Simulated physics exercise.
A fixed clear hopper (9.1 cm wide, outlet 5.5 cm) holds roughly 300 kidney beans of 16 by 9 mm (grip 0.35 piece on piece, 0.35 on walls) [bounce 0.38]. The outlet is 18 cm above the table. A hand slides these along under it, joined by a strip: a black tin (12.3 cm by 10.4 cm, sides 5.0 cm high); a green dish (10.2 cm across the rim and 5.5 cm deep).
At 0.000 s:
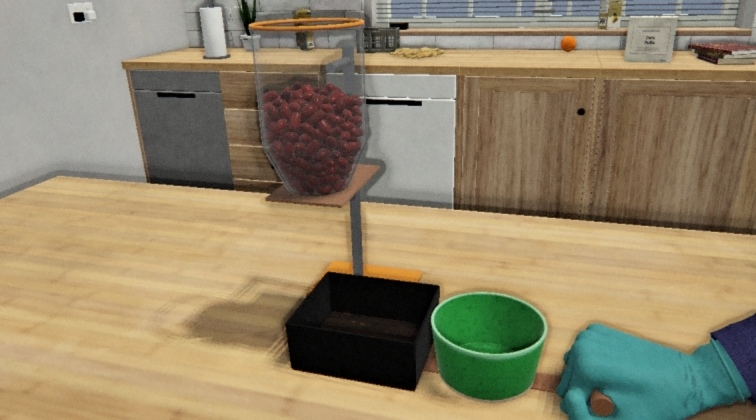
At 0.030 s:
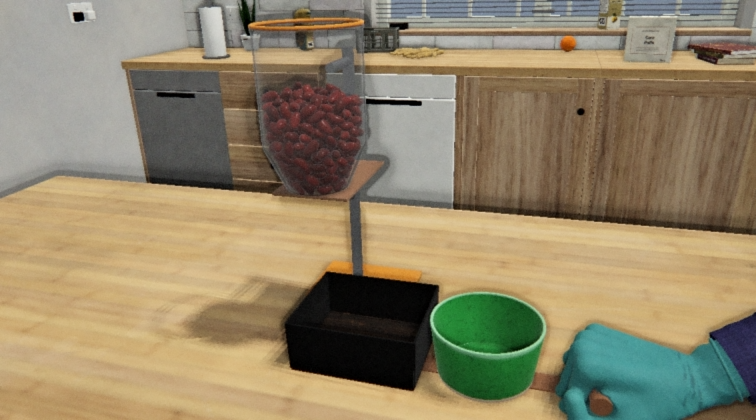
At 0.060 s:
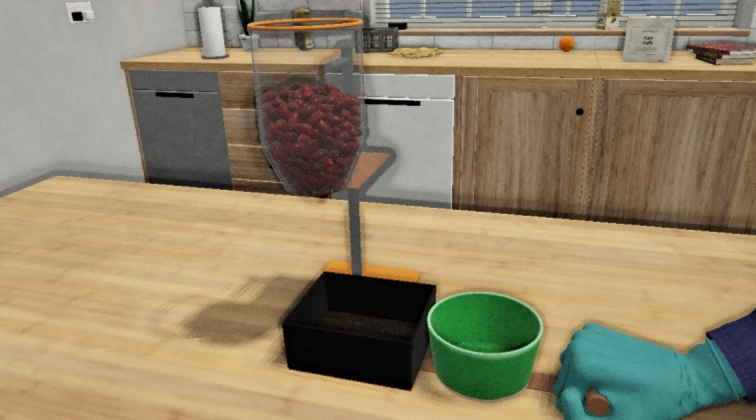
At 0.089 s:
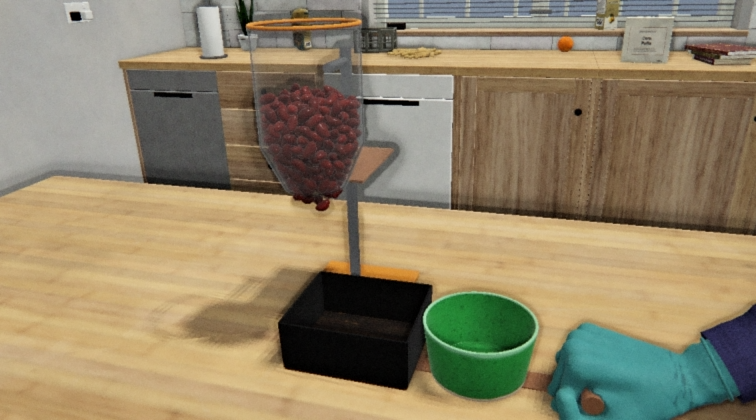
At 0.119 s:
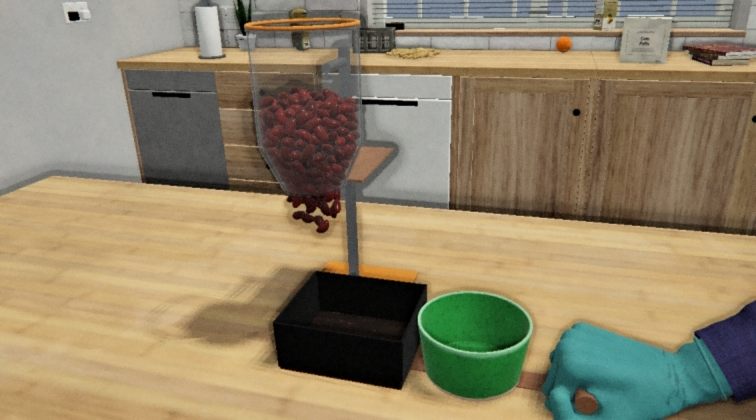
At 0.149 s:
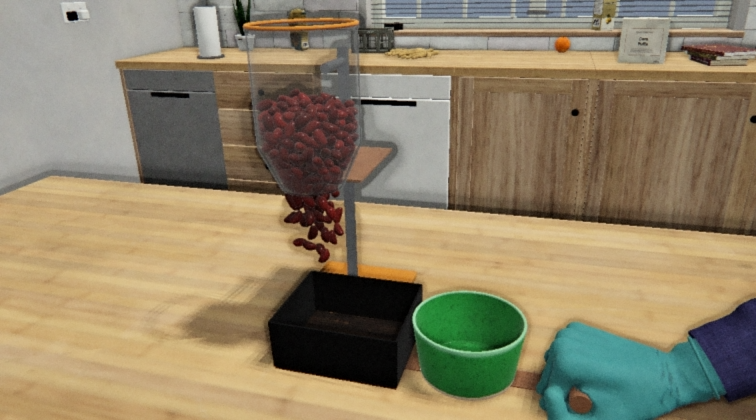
To begin with, a clear hopper full of dark red beans stands over a black tin and a green dish on a wooden table, a teal-gloved hand at the right. The beans start dropping from its outlet in a growing stream, while the hand slides both containers slightly left.
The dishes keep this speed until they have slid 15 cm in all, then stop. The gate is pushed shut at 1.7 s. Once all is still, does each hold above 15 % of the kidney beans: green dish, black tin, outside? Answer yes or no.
In the green dish: No; in the black tin: Yes; outside everything: No.
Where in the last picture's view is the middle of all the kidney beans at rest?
Near (246, 315).
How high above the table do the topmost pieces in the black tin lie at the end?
About 6.0 cm.
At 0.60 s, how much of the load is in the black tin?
About 70 per cent by then.
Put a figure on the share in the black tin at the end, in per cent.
Roughly 95 per cent.
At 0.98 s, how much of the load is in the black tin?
About 95 per cent by then.
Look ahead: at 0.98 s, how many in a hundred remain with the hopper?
Some 0 per cent of the load.
After 0.60 s, black tin 70 %, hopper 15 %, in the air 10 %; middle of all pieces on or above the table near (309, 287).
After 0.98 s, black tin 95 %; middle of all pieces on or above the table near (272, 316).
After 1.33 s, black tin 95 %; middle of all pieces on or above the table near (243, 312).
After 1.66 s, black tin 95 %; middle of all pieces on or above the table near (243, 312).
By 2.3 s all is still; black tin 95 %, hopper 0 %, green dish 0 %, outside 0 %.
